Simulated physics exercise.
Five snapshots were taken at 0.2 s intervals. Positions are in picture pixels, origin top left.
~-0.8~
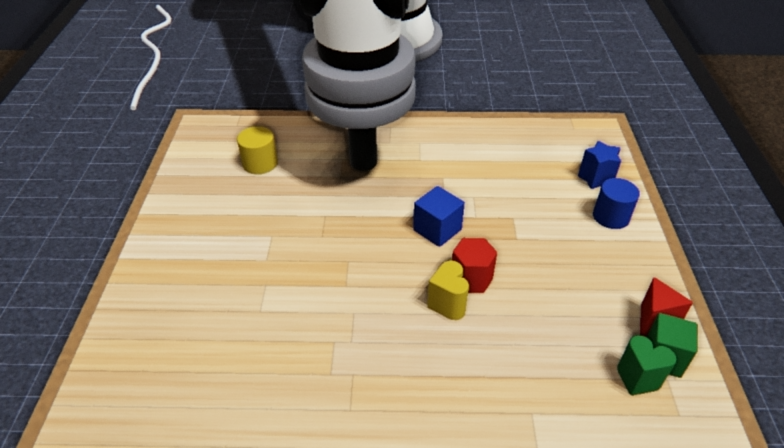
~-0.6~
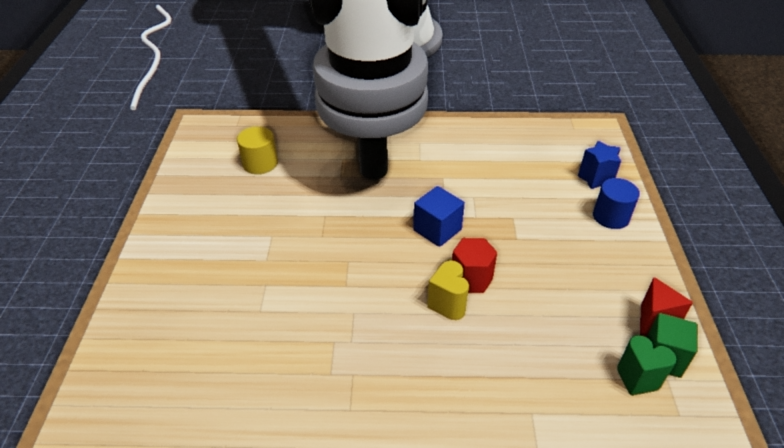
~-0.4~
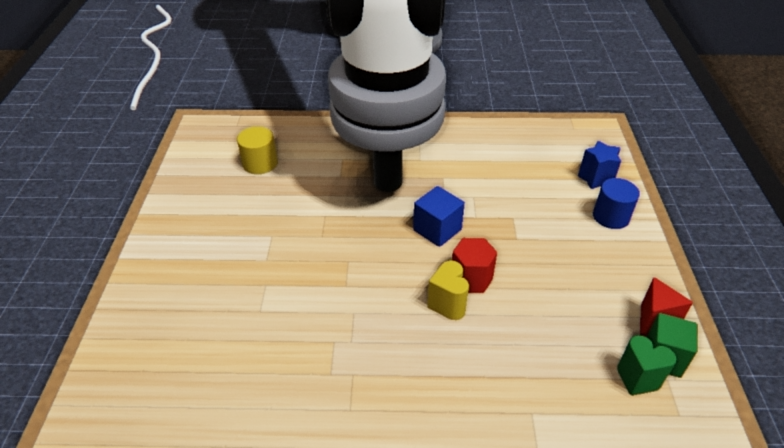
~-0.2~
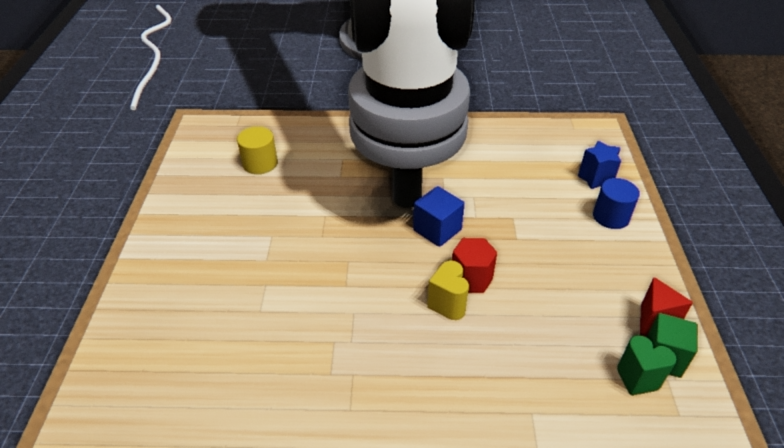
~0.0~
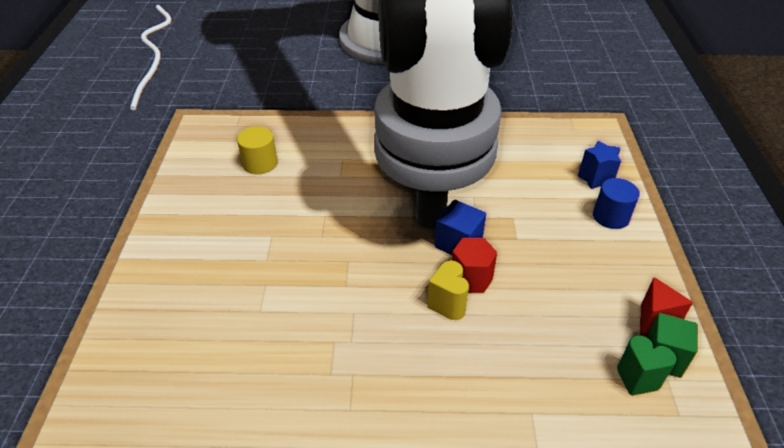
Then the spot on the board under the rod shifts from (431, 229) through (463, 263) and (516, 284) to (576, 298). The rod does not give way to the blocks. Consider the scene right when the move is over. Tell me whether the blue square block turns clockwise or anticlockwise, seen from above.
Looking down on the board, it turns counter-clockwise.
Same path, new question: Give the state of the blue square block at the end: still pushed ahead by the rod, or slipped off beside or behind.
I think it loses its spot in front.
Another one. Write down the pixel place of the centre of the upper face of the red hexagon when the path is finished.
Most likely (501, 280).
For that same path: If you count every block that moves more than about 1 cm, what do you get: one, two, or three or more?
Expect two.
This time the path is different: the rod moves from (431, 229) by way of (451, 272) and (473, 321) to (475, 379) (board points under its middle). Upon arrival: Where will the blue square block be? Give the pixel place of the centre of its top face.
Its top centre is at about (487, 227).
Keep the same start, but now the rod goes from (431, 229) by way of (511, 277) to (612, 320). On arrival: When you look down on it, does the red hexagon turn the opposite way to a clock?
Short answer: No.
What follows on the original path. One third of the way, rod (464, 253); blue square block (502, 231), turned 35° anticlockwise; red hexagon (485, 262), turned 50° clockwise.
Two thirds of the way, rod (519, 274); blue square block (531, 231), turned 95° anticlockwise; red hexagon (501, 280), turned 75° clockwise.
At the end, rod (579, 288); yellow heart block not moved; blue square block (532, 231), turned 100° anticlockwise; red hexagon (501, 280), turned 75° clockwise.
